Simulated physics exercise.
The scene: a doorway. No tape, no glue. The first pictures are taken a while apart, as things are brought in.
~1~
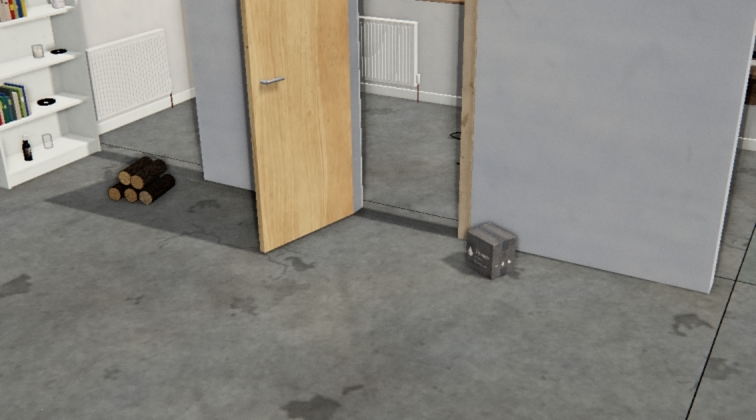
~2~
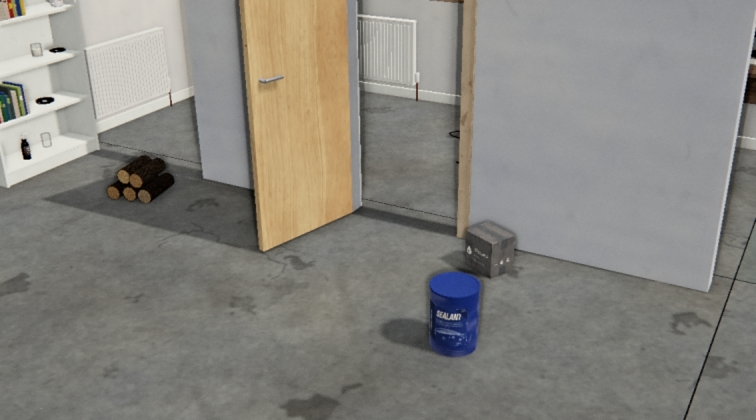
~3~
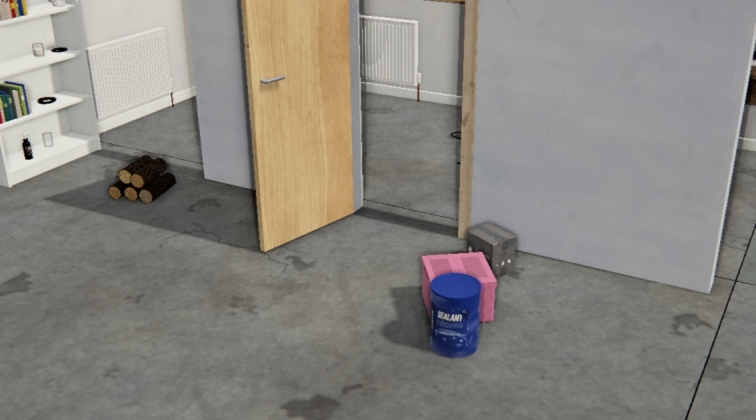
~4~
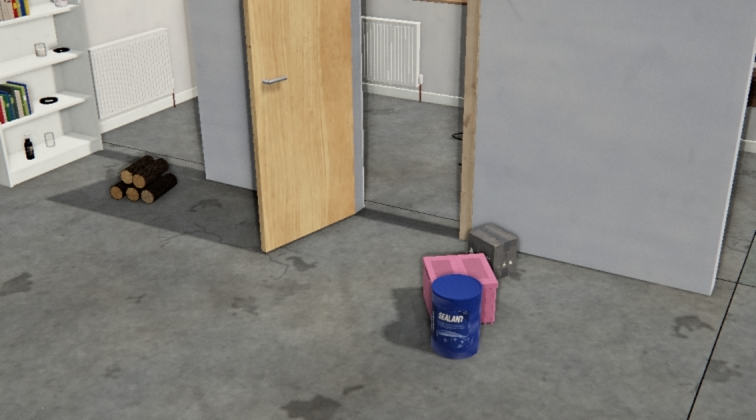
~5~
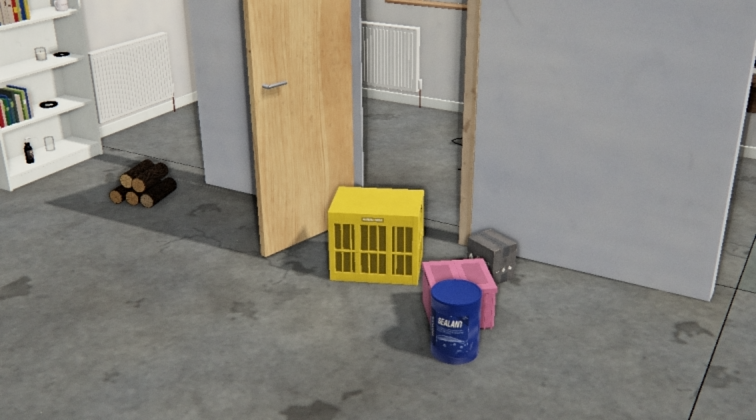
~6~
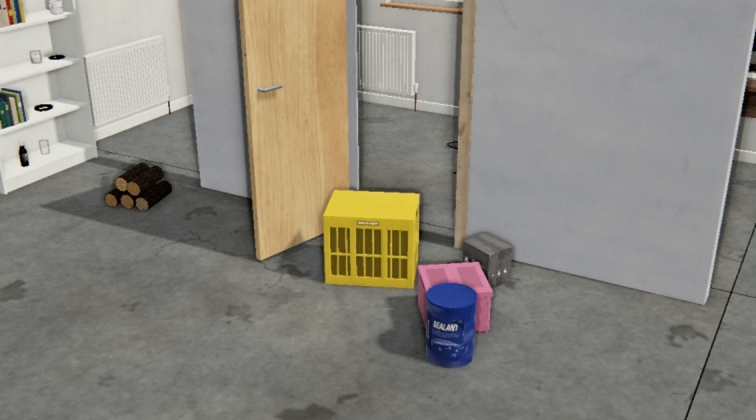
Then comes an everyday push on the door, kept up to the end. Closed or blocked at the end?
It stops short.
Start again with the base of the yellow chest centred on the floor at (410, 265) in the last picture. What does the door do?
Then it is blocked.
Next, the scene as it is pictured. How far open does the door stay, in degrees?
About 70°.
Then, 0.60 s later than the last frame, door at 90°.
Then, 0.90 s later than the last frame, door at 75°.
When it is over, door at 69°; all 4 as before. End places, in pixels of the last picture, yellow chest near (375, 239).
